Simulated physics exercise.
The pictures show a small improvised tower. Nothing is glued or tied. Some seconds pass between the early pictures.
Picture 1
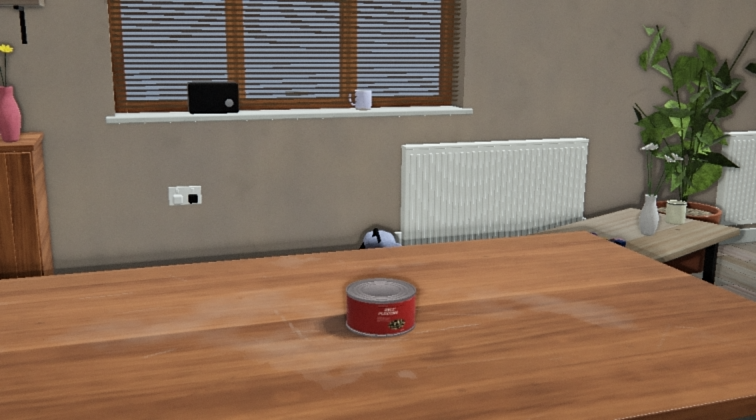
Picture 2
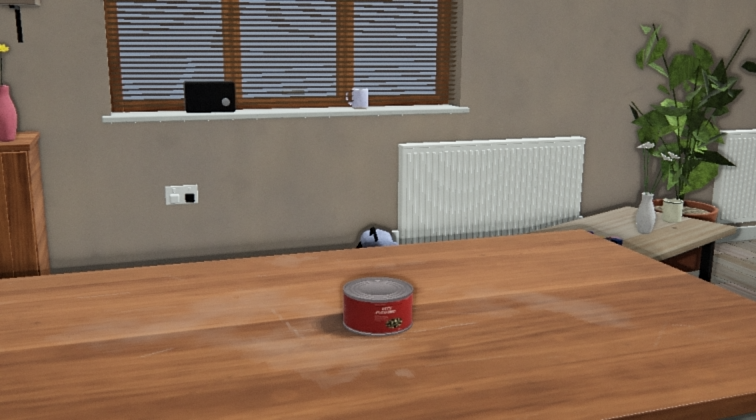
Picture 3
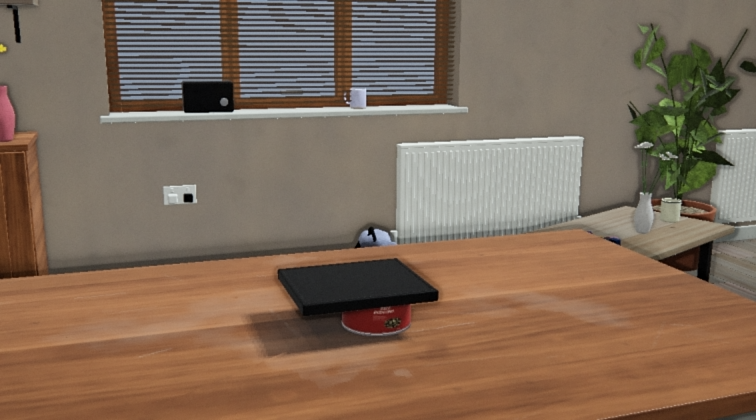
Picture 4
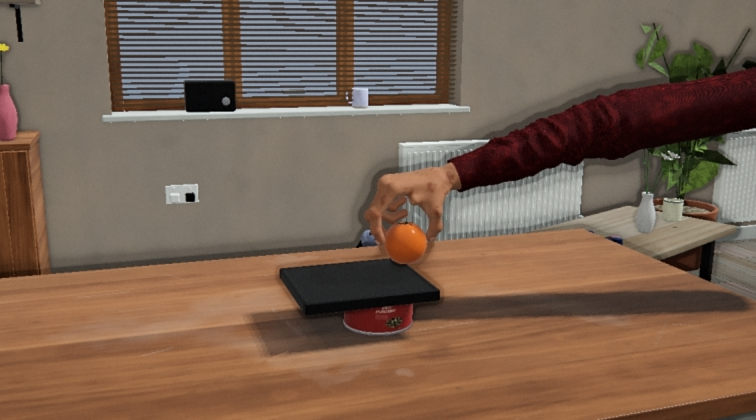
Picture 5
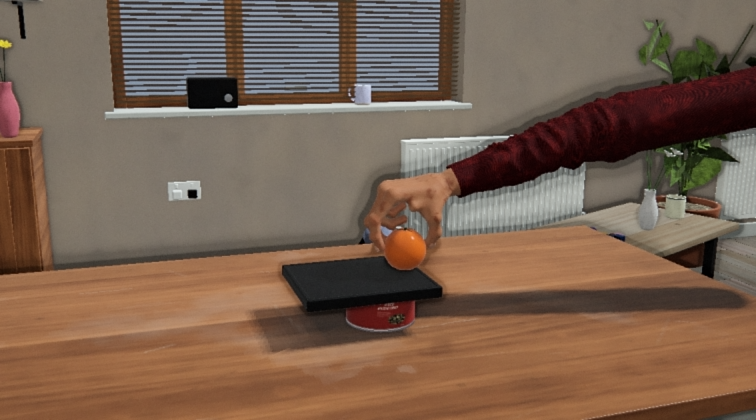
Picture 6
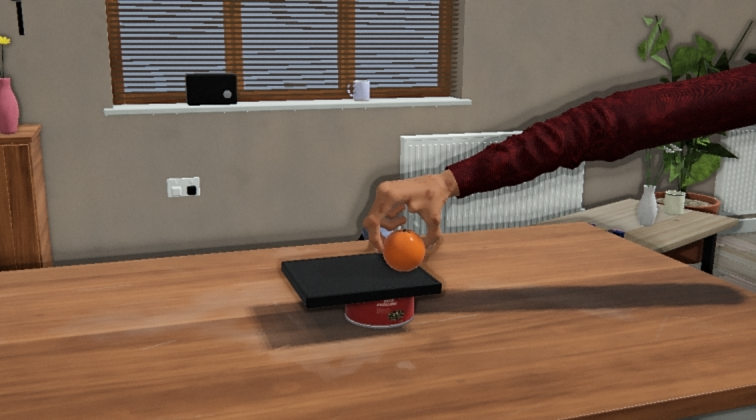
In a room with a radiator and a window, a red tub sits alone on a wooden table. A flat black slab then appears on top of it, jutting out to the left. A hand in a dark red sleeve reaches in from the right and lowers an orange tomato slightly onto the slab, still holding it.
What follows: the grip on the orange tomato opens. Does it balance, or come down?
It stays up.
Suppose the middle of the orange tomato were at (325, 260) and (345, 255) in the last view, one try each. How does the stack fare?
In the first case it loses its balance; in the second case it stays up.
Then, 0.20 s on from there, no change.
Then, 0.50 s on from there, orange tomato resting near (404, 251).
In the end, all 3 unmoved. At the end, from the last picture's camera, orange tomato near (404, 251). The stack keeps its balance.
